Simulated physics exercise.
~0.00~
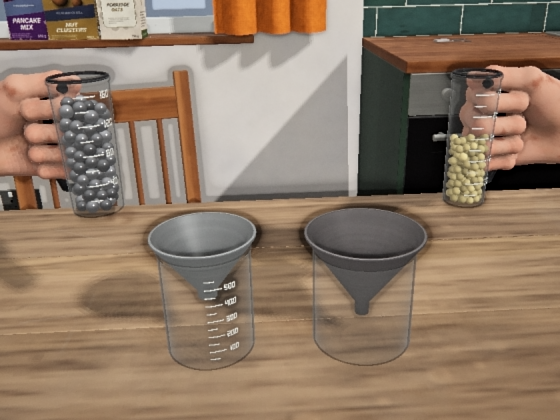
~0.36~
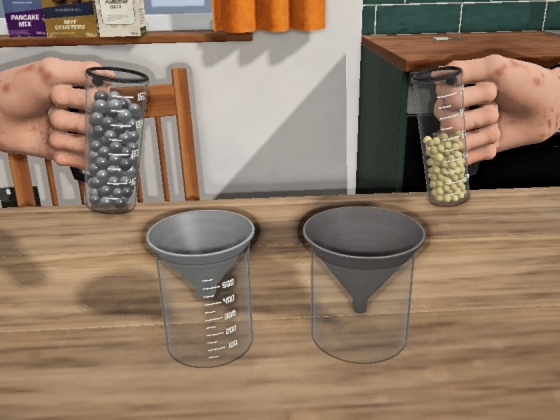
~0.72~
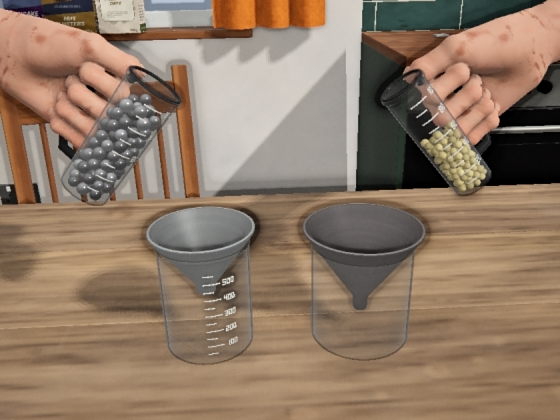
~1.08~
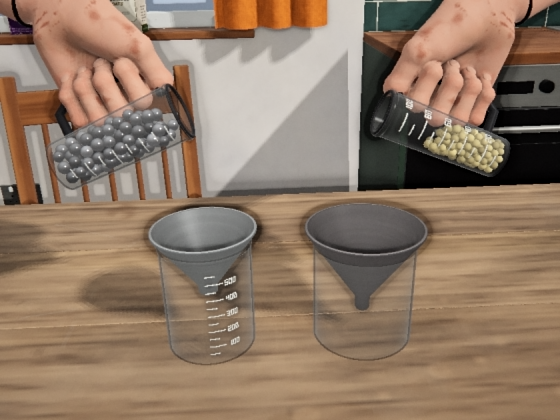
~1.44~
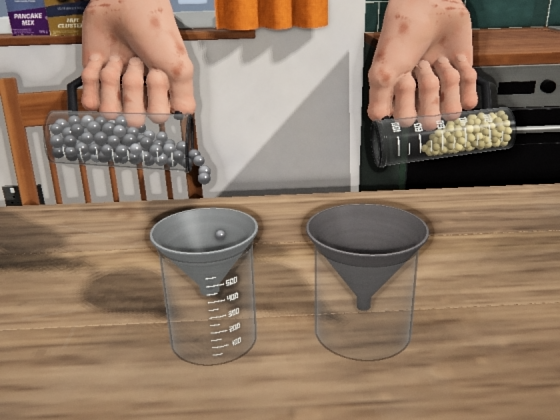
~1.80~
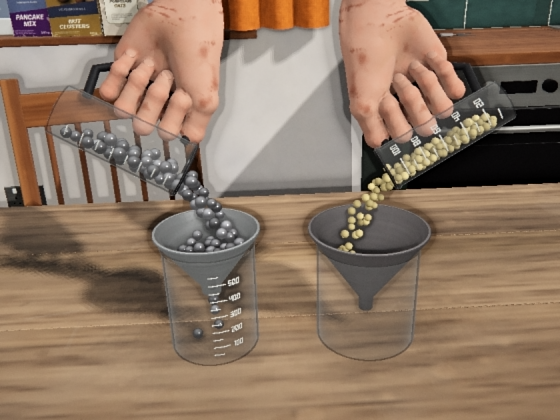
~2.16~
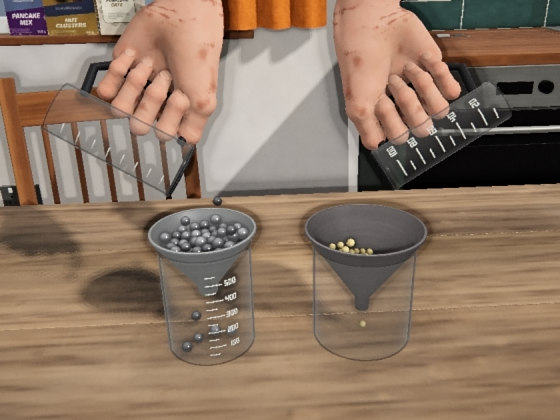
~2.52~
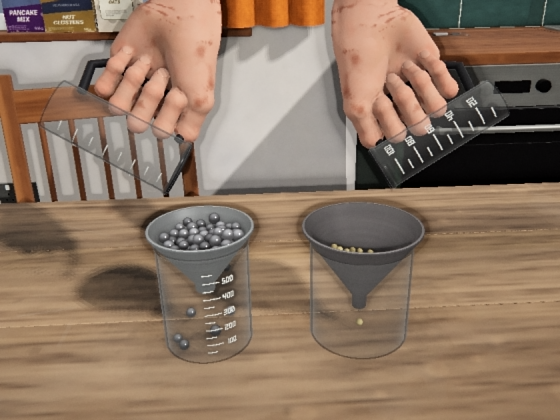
On a wooden kitchen counter, two hands tipped a cup of gray balls and a cup of smaller yellowish ones into two funnels set in clear jars, and most stayed stuck in the funnels while only a few dropped through.
